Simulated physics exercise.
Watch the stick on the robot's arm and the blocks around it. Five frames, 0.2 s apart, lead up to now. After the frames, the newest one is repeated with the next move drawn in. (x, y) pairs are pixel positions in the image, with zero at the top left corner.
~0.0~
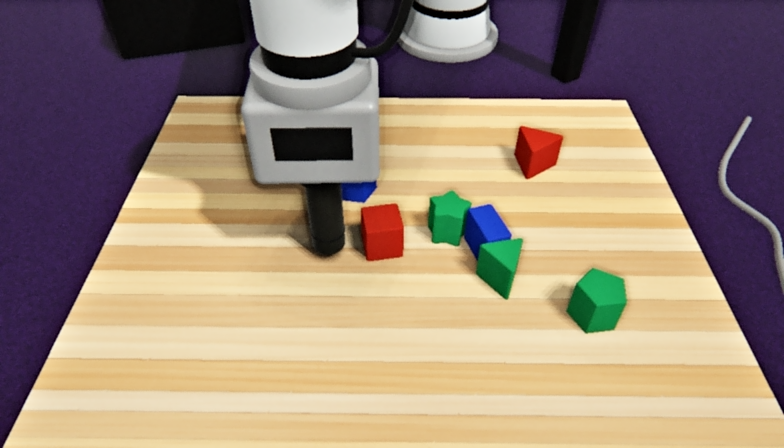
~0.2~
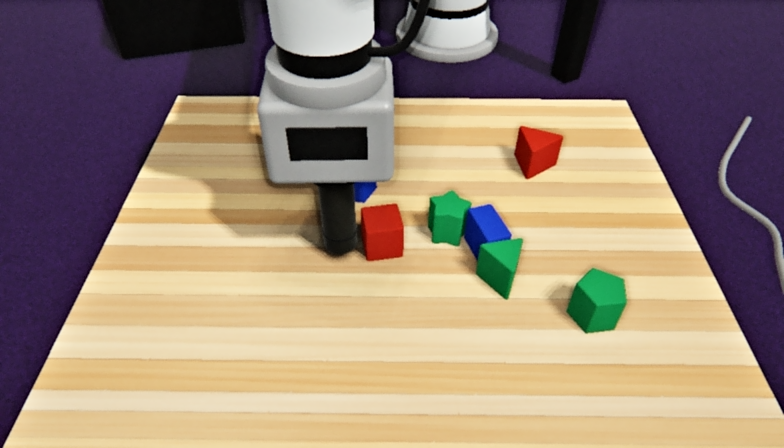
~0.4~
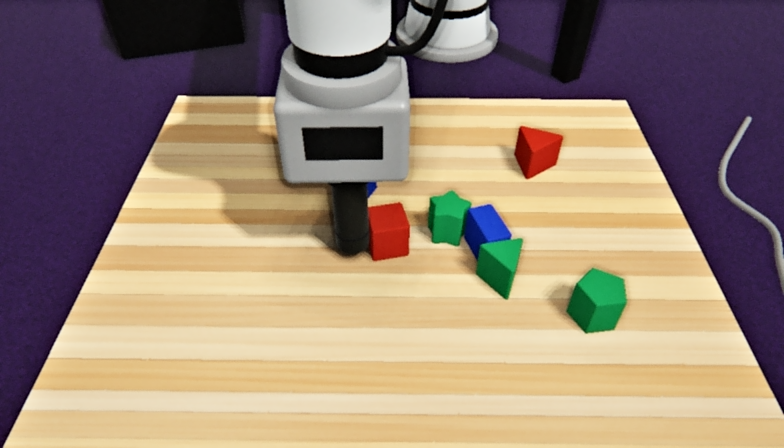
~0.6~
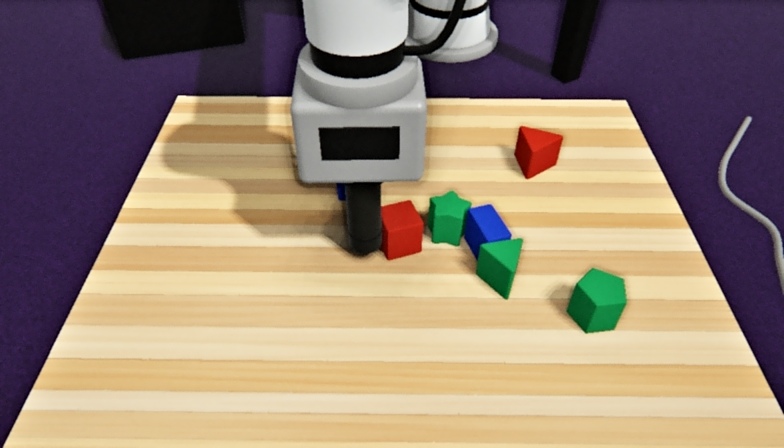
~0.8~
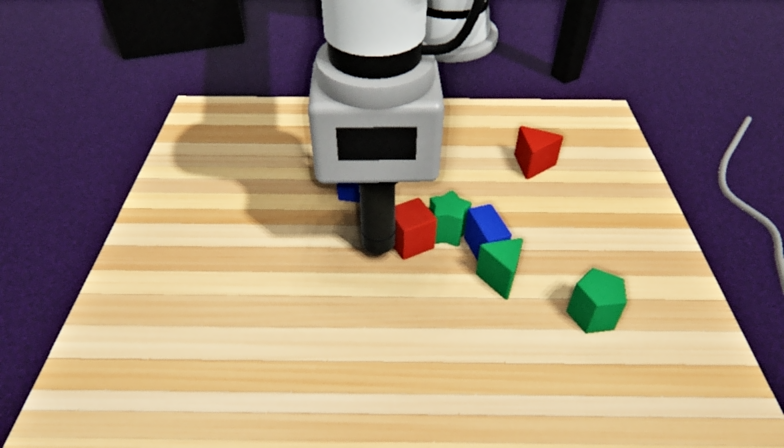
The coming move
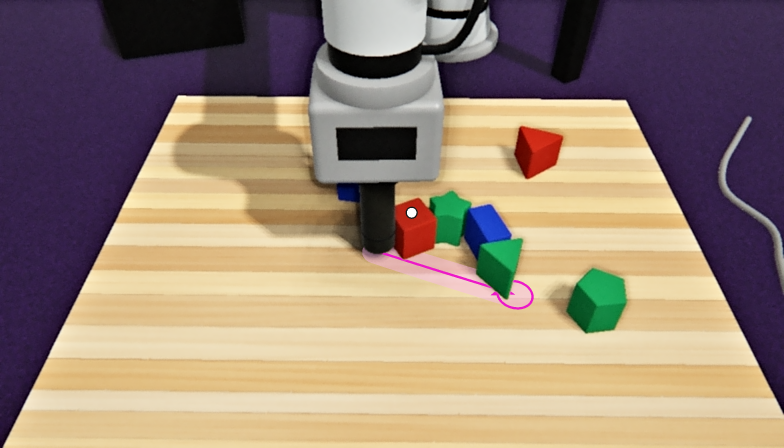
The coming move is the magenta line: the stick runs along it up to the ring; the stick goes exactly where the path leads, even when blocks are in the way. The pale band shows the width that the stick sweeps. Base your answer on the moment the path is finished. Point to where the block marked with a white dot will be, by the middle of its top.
Close to (456, 217).
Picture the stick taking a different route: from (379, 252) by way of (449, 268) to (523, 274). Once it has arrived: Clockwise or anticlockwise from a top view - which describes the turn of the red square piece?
It twists anticlockwise.
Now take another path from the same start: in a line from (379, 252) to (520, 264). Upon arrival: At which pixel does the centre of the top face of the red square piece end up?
Close to (484, 206).
The drawn path runs straight from (379, 252) to (515, 294); the dot is on the red square piece.
The first path, step by step. One third of the way, stick at (423, 257); red square piece at (449, 218), turned 25° anticlockwise; green star-shaped block at (468, 196), turned 45° anticlockwise; blue oblong at (498, 218), turned 40° clockwise.
Two thirds of the way, stick at (469, 271); red square piece at (456, 217), turned 35° anticlockwise; green star-shaped block at (469, 194), turned 55° anticlockwise; blue oblong at (498, 218), turned 40° clockwise; green three-sided block at (510, 250).
At the end, stick at (517, 286); red square piece at (456, 217), turned 35° anticlockwise; green star-shaped block at (469, 194), turned 55° anticlockwise; blue oblong at (498, 218), turned 40° clockwise; green three-sided block at (542, 248).
